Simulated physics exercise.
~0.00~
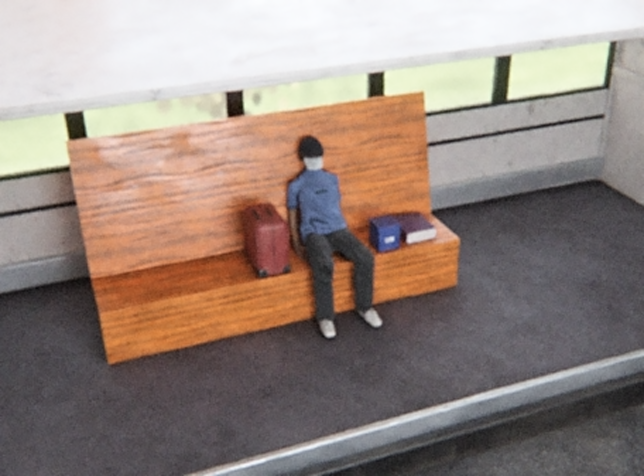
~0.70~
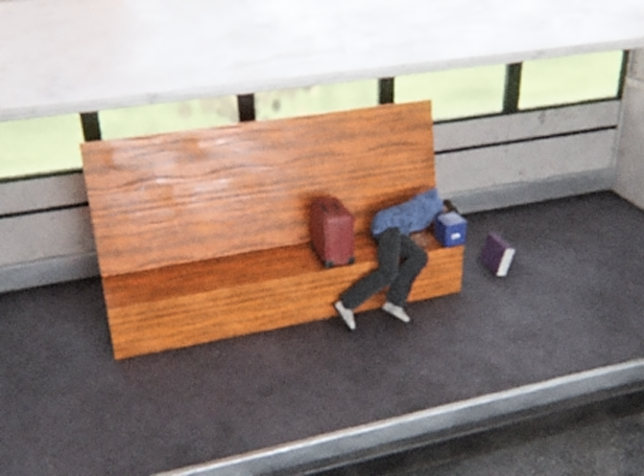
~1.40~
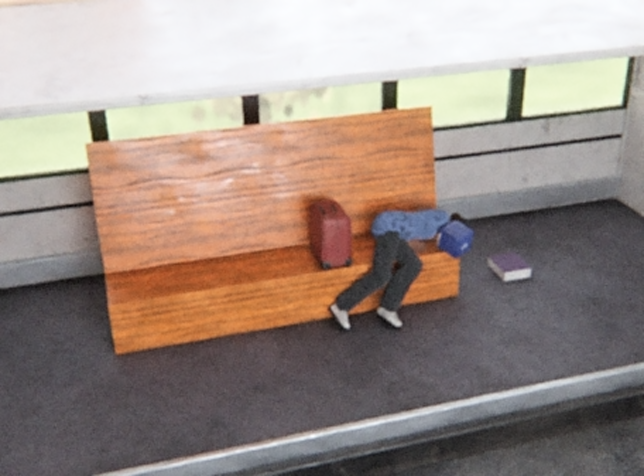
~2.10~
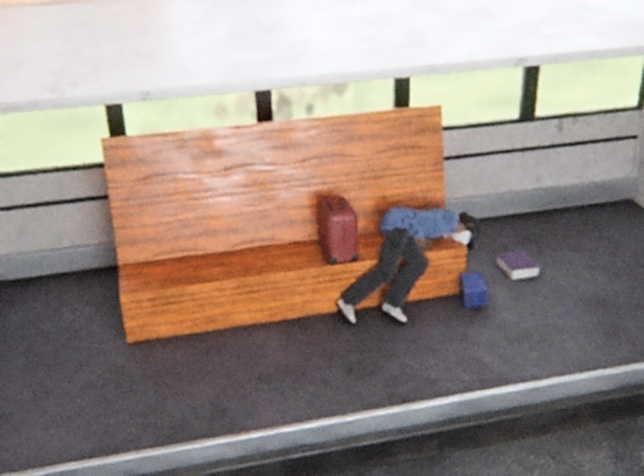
Inside a shuttle with a dark floor and a row of windows, a long wooden bench is seen from above and in front. A passenger in a blue shirt and dark trousers sits on it, with an upright red case to the left and a blue tub and a purple folder to the right. The passenger topples sideways to the right as the case slides right and the folder drops to the floor. The folder settles flat while the tub tips over the bench end and falls beside it. The passenger ends slumped, hips still on the seat, and the case stays upright.
